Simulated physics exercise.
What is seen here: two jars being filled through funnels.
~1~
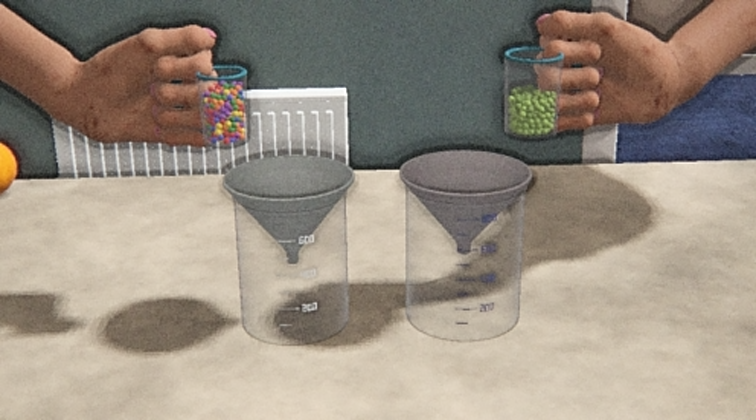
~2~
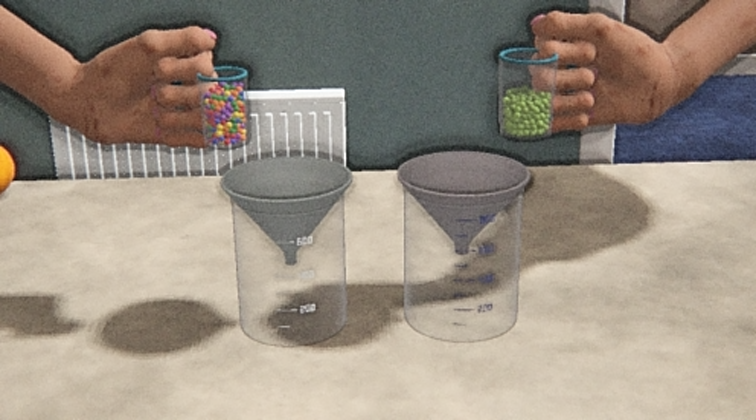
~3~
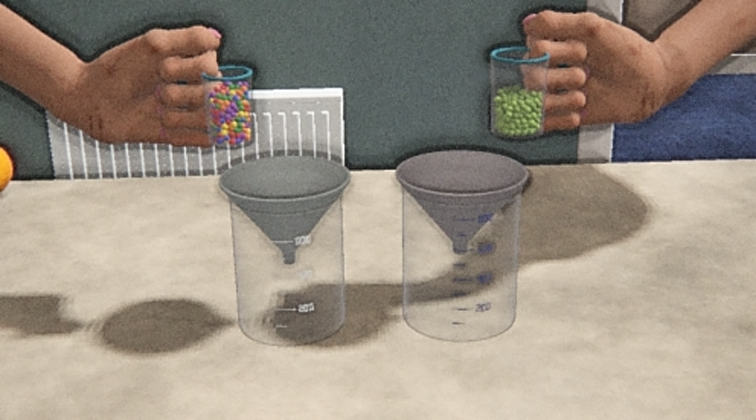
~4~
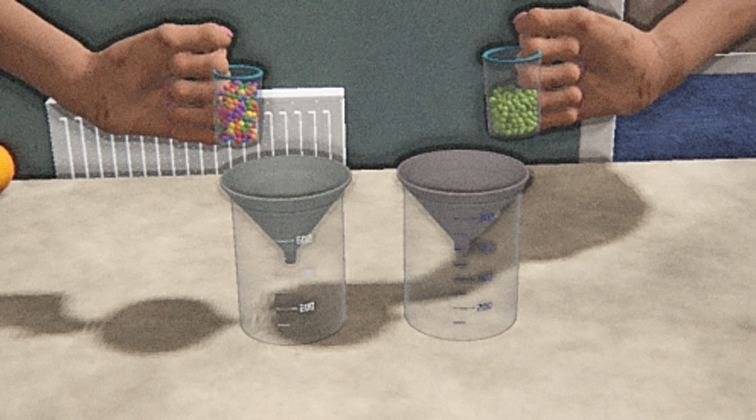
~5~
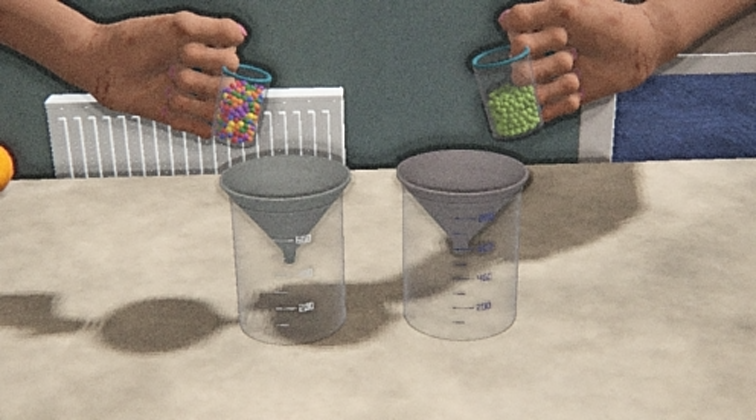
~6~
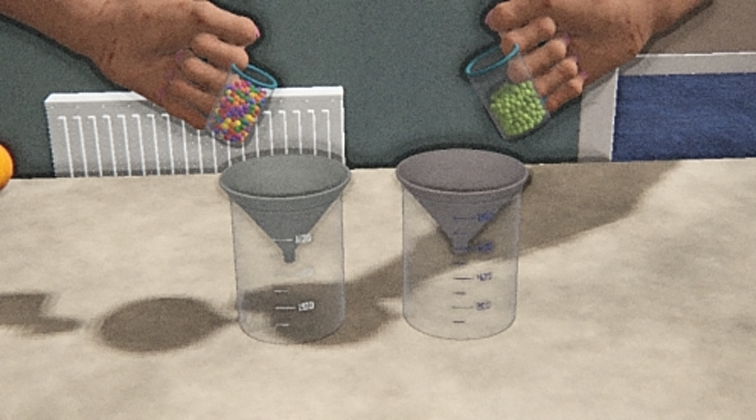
Two hands bring cups of colorful beads and green peas inward, tilting them above funnels.
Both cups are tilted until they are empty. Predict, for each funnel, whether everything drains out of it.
In the end left: Stuck fast. Right: Stuck fast.
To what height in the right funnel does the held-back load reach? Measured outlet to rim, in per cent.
About 65 %.
Then, 0.40 s later than the last frame, left, every one still in the cup; right, every one still in the cup.
Then, 0.75 s later than the last frame, left, the larger part still in the cup, roughly a quarter in or over the funnel; right, almost all still in the cup, just a few in or over the funnel.
Then, 1.05 s later than the last frame, left, just a few still in the cup, almost all in or over the funnel, just a few down in the jar; right, about a tenth still in the cup, almost all in or over the funnel, just a few down in the jar.
When it is over, left, almost all stuck in the funnel, just a few down in the jar; right, almost all stuck in the funnel, just a few down in the jar.
